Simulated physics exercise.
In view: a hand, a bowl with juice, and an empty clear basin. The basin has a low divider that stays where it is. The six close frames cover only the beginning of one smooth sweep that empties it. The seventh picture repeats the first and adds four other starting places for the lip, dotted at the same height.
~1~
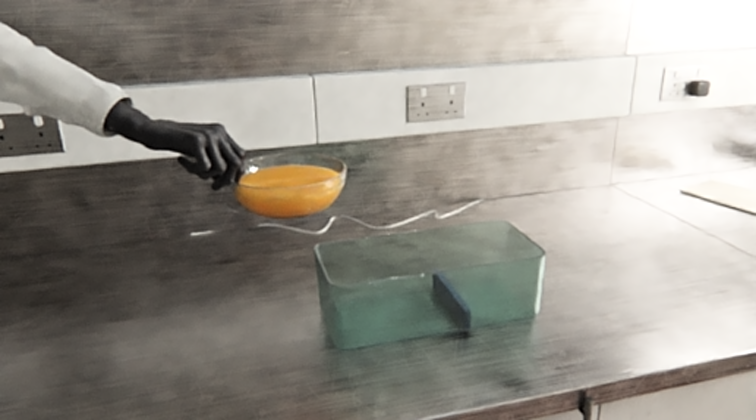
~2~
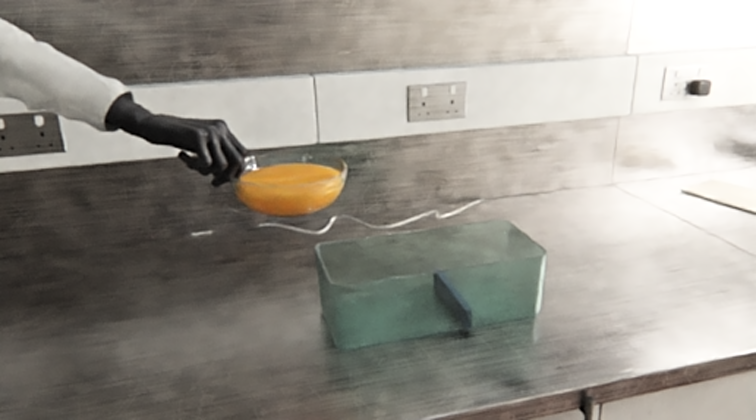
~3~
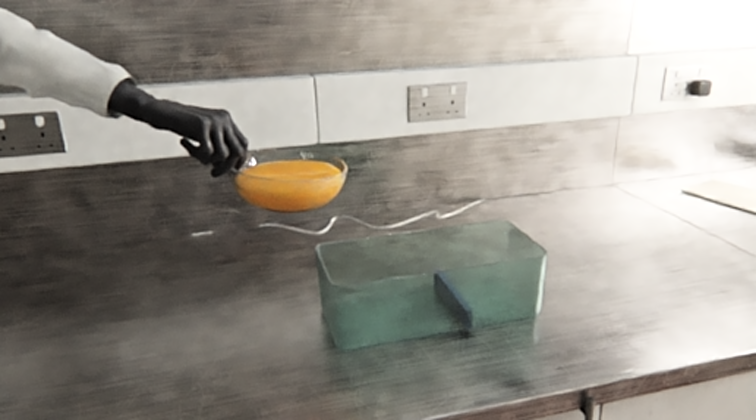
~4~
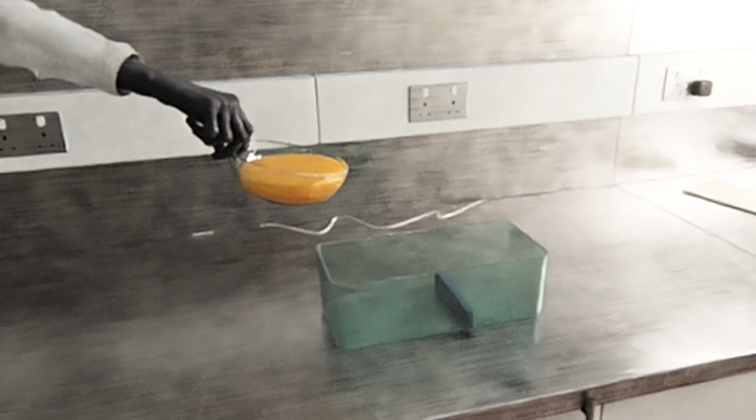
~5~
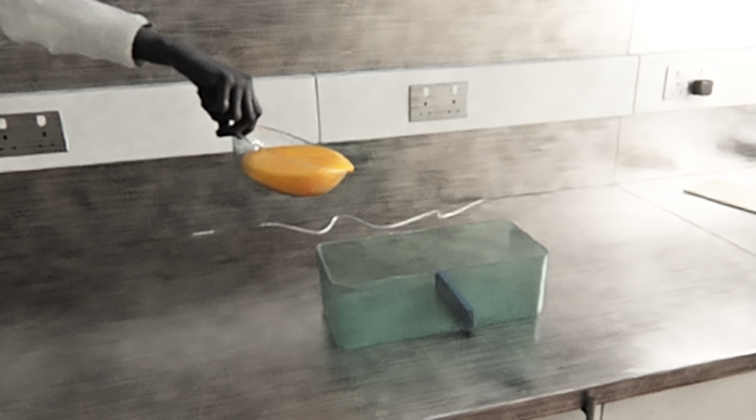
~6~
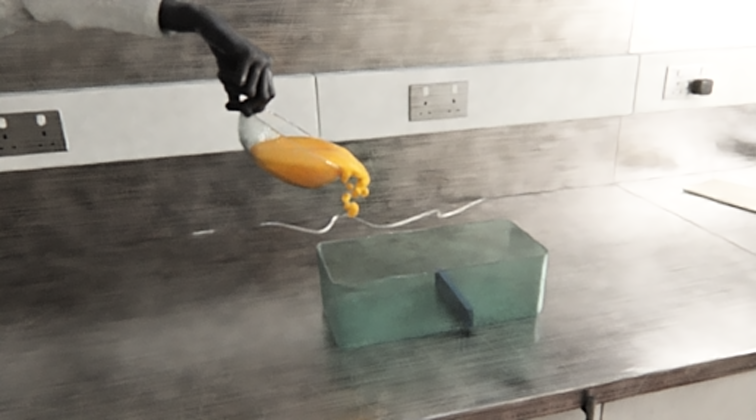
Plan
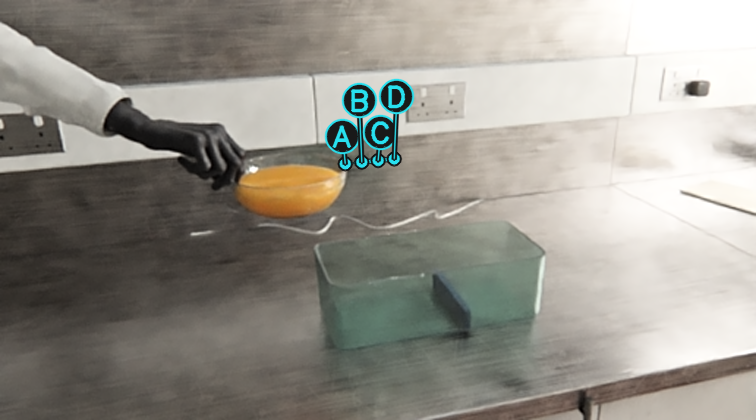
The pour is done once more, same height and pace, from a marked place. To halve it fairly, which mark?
The answer is place C.
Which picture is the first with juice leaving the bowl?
Picture 5.
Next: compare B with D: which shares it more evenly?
The answer is D.
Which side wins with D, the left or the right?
More ends on the right.
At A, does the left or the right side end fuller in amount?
The left side.
On the marked copy, A at (345, 163); B at (361, 162); C at (378, 160); D at (394, 158).
If A is chosen, about 86 % ends left of the wall and 12 % right of it.
If B is chosen, about 86 % ends left of the wall and 12 % right of it.
If C is chosen, about 51 % ends left of the wall and 47 % right of it.
If D is chosen, about 22 % ends left of the wall and 76 % right of it.
